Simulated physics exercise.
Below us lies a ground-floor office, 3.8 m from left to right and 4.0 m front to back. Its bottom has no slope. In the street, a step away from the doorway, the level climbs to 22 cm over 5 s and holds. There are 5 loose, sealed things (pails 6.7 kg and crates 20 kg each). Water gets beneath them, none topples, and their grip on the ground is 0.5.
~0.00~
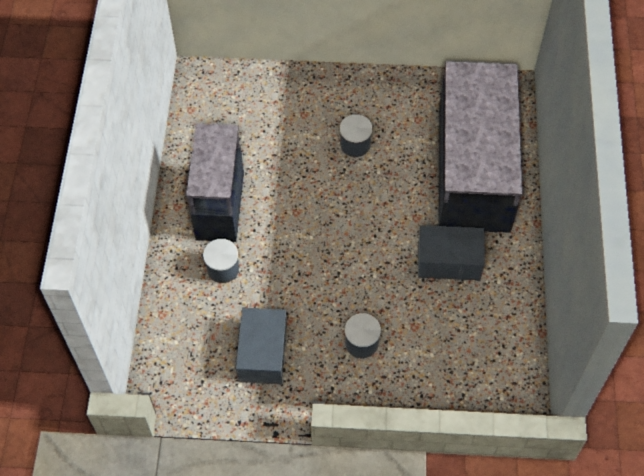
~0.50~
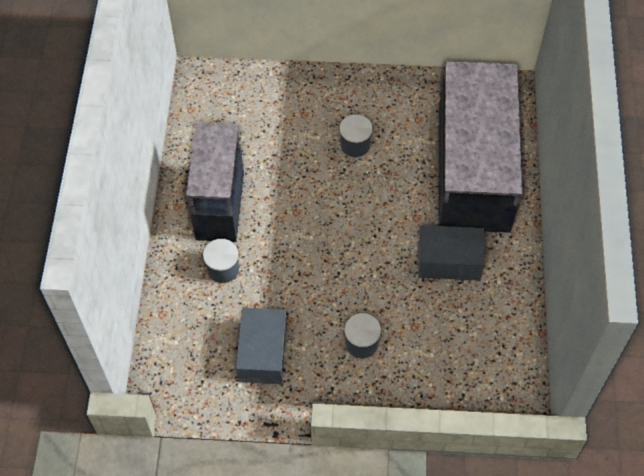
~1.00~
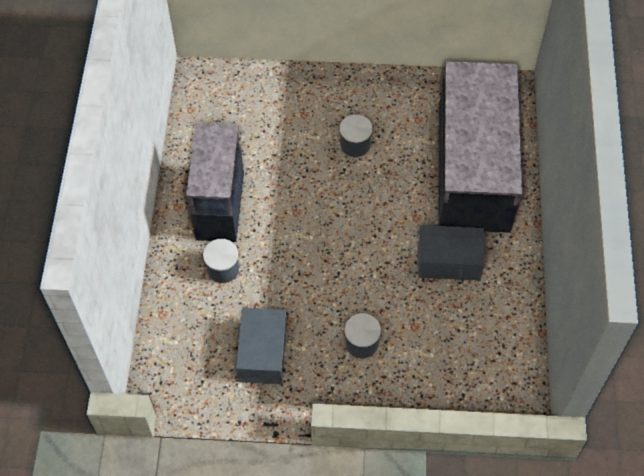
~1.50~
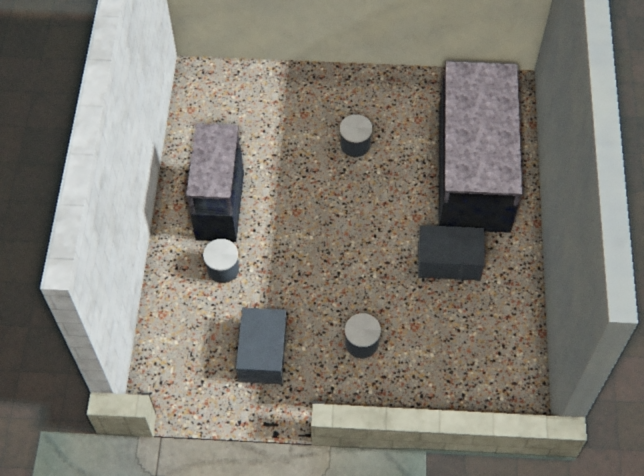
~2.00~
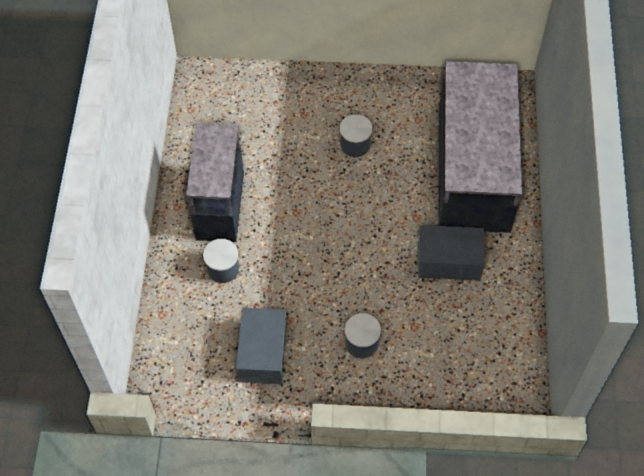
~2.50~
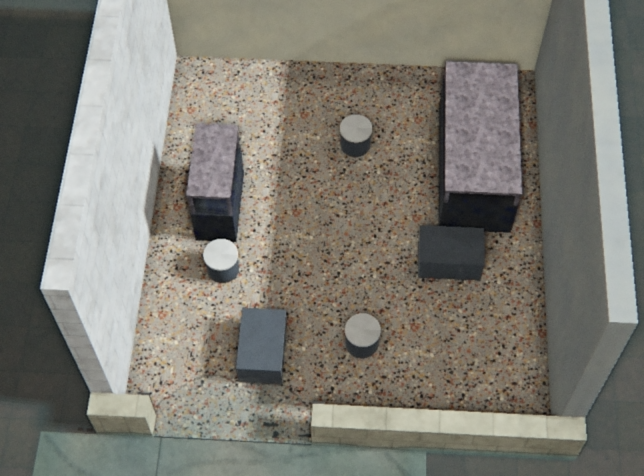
A roofless ground-floor office with pale walls and a speckled floor is seen from high above, beyond its low front wall. Two purple-grey-topped blocks stand left and right at the back, with three short, pale-topped cylinders and two dark grey boxes around them. The reddish paving outside darkens to murky grey-green as water covers it, then a little water enters the doorway at lower left, while the objects and camera stay still.
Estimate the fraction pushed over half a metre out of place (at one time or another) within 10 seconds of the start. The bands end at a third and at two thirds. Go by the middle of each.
That comes to from one to two thirds.
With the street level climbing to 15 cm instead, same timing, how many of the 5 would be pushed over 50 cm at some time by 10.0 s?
In that case 1 of them.
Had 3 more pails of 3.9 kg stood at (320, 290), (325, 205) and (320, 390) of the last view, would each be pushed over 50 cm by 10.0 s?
In turn: Past it, more, past it.
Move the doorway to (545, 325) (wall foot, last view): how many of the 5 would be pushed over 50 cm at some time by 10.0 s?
Then 4.
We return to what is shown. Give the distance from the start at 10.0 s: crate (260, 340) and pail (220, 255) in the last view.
In turn: 300 cm, 200 cm.
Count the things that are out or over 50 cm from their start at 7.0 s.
I count 2.
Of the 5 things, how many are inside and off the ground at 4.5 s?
0 of them.
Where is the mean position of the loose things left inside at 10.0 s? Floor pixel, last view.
Near (377, 180).
After 3.5 s 0 of 5 are over 50 cm from their spots; 0 afloat.
After 4.5 s 0 of 5 are over 50 cm from their spots; 0 afloat.
After 7.0 s 2 of 5 are over 50 cm from their spots; 0 afloat.
After 10.0 s 2 of 5 are over 50 cm from their spots, and 2 have been at some point; 3 afloat.
